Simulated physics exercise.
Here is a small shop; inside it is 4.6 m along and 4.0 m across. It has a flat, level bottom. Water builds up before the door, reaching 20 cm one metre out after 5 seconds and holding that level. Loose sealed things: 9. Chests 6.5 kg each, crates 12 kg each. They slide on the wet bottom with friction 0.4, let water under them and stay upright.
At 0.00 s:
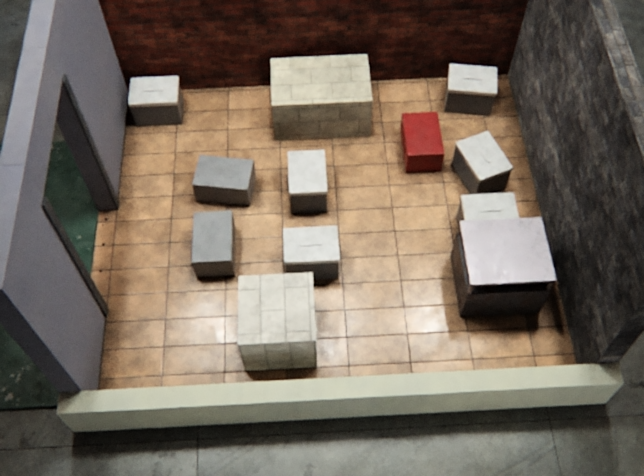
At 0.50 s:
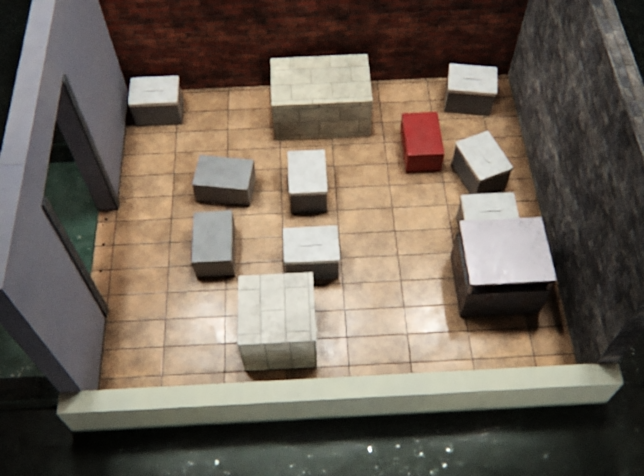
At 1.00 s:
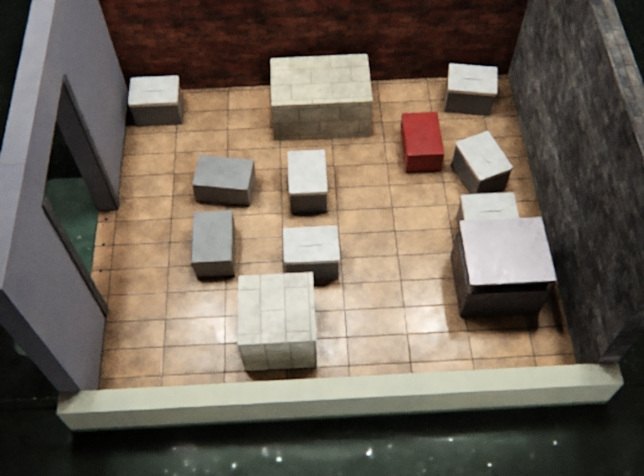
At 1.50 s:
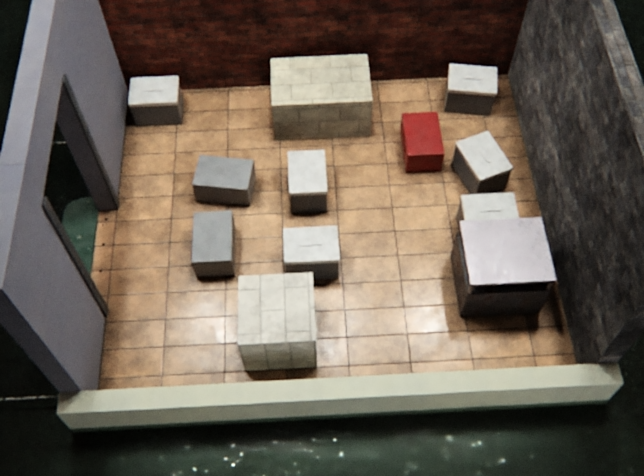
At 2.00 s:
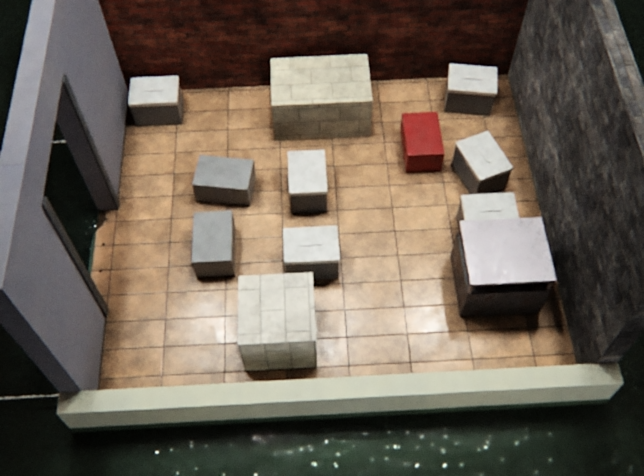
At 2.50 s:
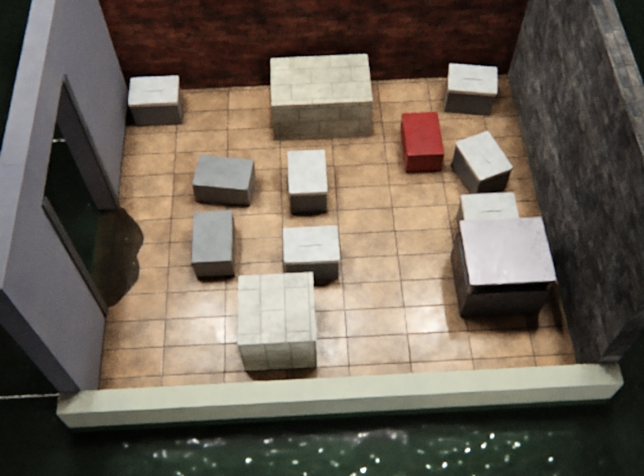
In a small shop, dark water gathers outside, then seeps through the left doorway onto tiles.
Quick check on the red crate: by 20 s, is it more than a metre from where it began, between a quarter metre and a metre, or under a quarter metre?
It ends up a bit off.
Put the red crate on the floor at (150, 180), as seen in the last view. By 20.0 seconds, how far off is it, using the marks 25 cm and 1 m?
Well, it gets shoved far.
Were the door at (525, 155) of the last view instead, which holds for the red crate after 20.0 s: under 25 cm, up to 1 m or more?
Red crate: Long trip.
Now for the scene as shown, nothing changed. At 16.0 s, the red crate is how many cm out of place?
20 cm, give or take.
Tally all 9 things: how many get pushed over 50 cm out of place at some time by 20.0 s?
The answer here is 7.
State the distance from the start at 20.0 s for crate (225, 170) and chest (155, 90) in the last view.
In that order: 80 cm, 80 cm.
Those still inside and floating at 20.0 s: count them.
My tally comes to 9.
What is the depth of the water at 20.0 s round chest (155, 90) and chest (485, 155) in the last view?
I'd put it at 9 cm and 17 cm respectively.
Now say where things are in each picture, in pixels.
The red crate at (423, 133), on the bottom; 0.0 m2 under water; 0 of 9 have shifted, in the first frame.
The red crate at (423, 133), on the bottom; 0.0 m2 under water; 0 of 9 have shifted, in the second frame.
The red crate at (423, 133), on the bottom; water covers 0.0 m2; 0 of 9 have shifted, in the third frame.
The red crate at (423, 133) rests on the ground; water covers 0.0 m2; 0 of 9 have shifted, in the fourth frame.
The red crate at (423, 133), on the bottom; water covers 0.0 m2; 0 of 9 have shifted, in the fifth frame.
The red crate at (423, 133), on the bottom; water covers 0.2 m2; 0 of 9 have shifted, in the sixth frame.
After 4.0 s the red crate is near (423, 133), 0.0 m from its start, aground; 0 afloat.
After 9.0 s the red crate is near (487, 107), 0.8 m from its start, aground; 7 afloat.
After 16.0 s the red crate is near (404, 129), 0.2 m from its start, afloat; 9 afloat.
After 20.0 s the red crate is near (460, 150), 0.5 m from its start, afloat; 9 afloat.
